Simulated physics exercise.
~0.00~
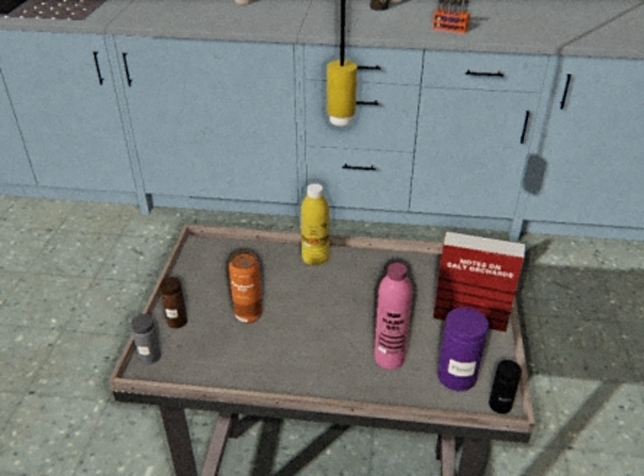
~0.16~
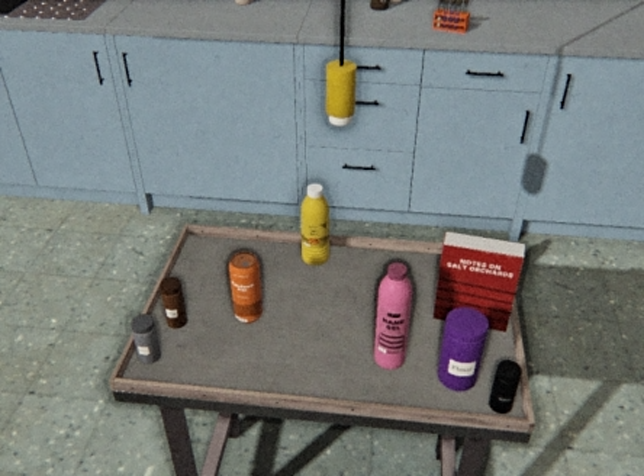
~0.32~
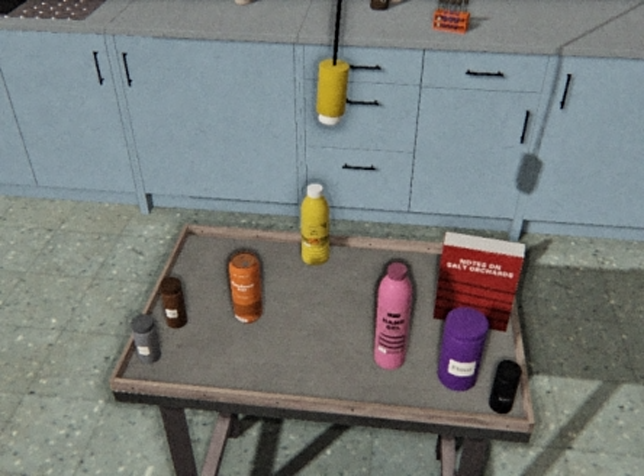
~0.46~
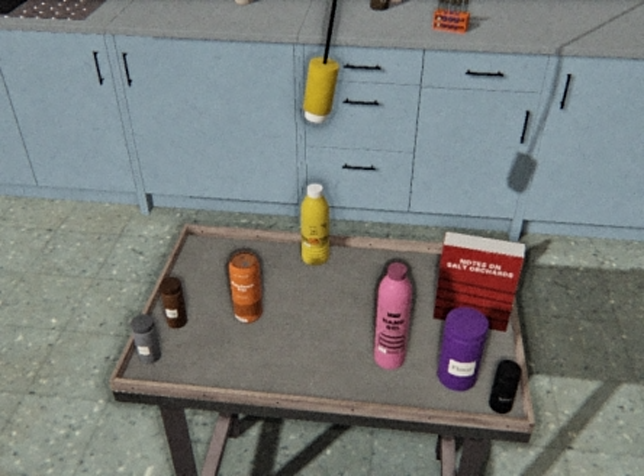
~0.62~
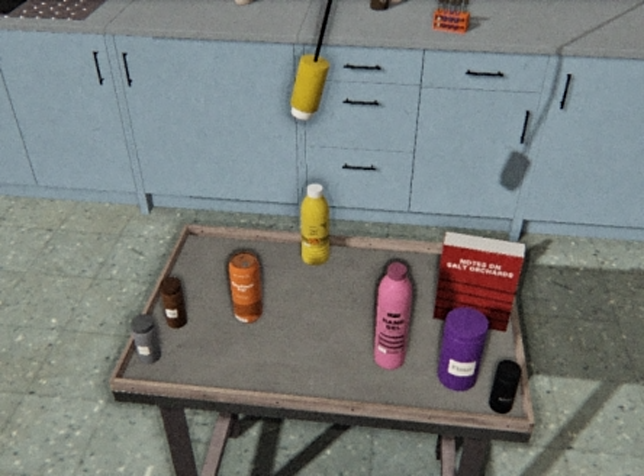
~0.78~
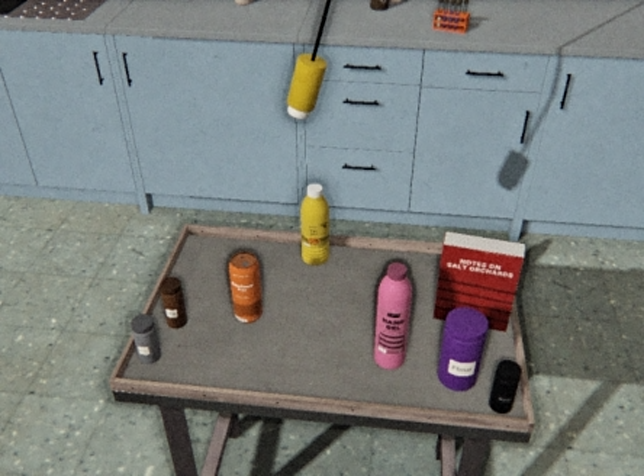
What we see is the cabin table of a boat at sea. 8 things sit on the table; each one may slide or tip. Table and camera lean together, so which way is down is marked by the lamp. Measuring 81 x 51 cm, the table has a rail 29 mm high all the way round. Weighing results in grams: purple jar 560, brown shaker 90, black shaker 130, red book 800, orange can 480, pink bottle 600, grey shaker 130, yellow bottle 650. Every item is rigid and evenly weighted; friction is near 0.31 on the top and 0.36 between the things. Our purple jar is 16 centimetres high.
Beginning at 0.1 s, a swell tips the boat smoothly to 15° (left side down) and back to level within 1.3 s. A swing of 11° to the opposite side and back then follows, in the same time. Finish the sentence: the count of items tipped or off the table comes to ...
The count of items tipped or gone comes to nothing at all.
By 1.18 s, floor tilted 4°, left side down.
By 1.78 s, floor tilted 7°, right side down.
By 2.28 s, floor tilted 8°, right side down.
By 2.88 s, boat level.
When it is over (3.2 s), all 8 within 5 cm of the start. In the last view, purple jar near (462, 350), brown shaker near (174, 303).
